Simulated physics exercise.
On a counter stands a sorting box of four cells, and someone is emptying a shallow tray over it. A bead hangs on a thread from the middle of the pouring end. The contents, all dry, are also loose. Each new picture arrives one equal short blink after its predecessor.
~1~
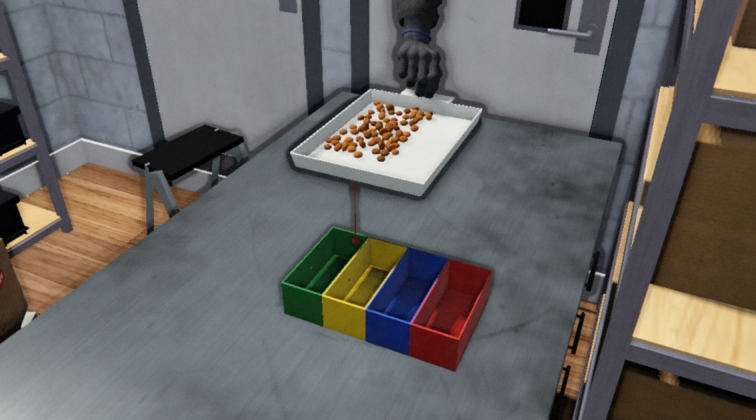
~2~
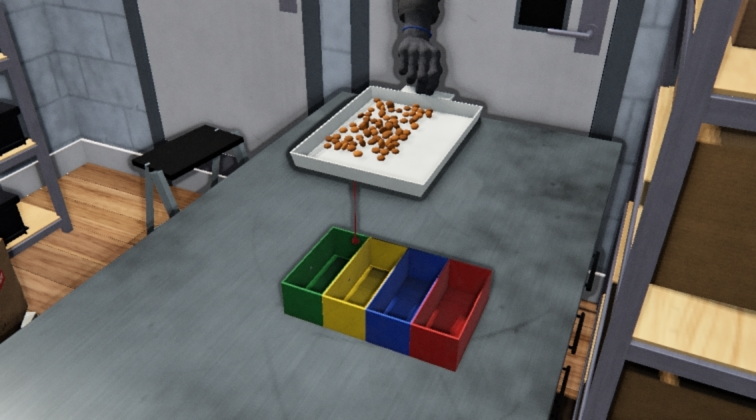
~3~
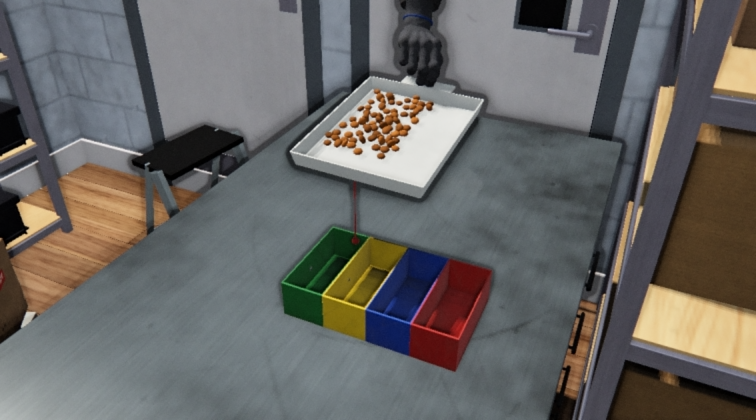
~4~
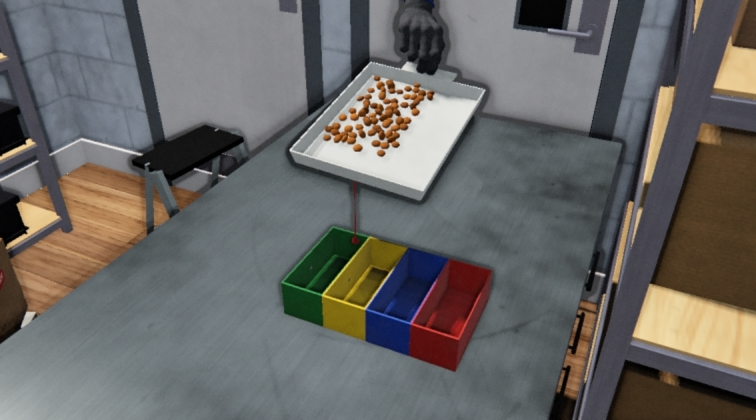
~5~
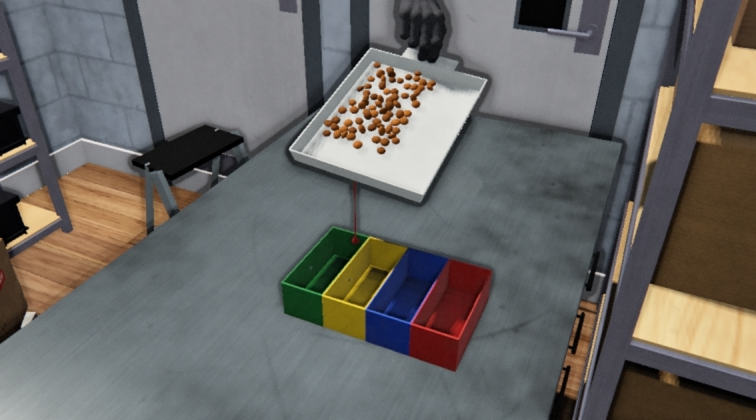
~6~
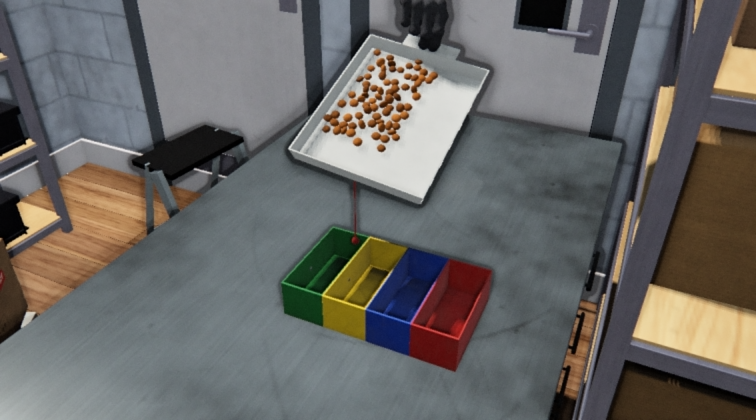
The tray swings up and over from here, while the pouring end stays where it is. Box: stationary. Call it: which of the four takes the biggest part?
The blue compartment.
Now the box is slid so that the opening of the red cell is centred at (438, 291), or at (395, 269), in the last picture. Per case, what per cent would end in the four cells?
You'd see around 100 per cent and then around 80 per cent.
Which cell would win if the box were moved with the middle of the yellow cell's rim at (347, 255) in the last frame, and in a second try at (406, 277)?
The first position gives that blue cell, and the second gives the cell in yellow.
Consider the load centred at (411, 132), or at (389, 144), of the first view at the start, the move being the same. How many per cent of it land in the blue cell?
Close to 80 in a hundred, then close to 70 in a hundred.
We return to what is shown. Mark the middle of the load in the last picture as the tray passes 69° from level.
Close to (389, 183).
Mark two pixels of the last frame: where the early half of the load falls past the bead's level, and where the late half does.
The leading part at (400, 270), the rest of it at (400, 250).
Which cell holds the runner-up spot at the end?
It's the yellow one.
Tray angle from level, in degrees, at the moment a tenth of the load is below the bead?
The tilt is near 80° by then.
Soon after the last picture, tray tipped steeply; nearly all on the tray; a small part falling or outside the box.
A little later, tray tipped past a quarter turn; about a third on the tray; about a third in the blue cell; a small part in the yellow cell; a stray few in the red cell; about a quarter falling or outside the box.
Later still, tray tipped past a quarter turn; about two thirds in the blue cell; about a third in the yellow cell; a stray few in the red cell; a stray few in the green cell.
At rest, tray tipped past a quarter turn; about two thirds in the blue cell; about a third in the yellow cell; a stray few in the red cell; a stray few in the green cell.
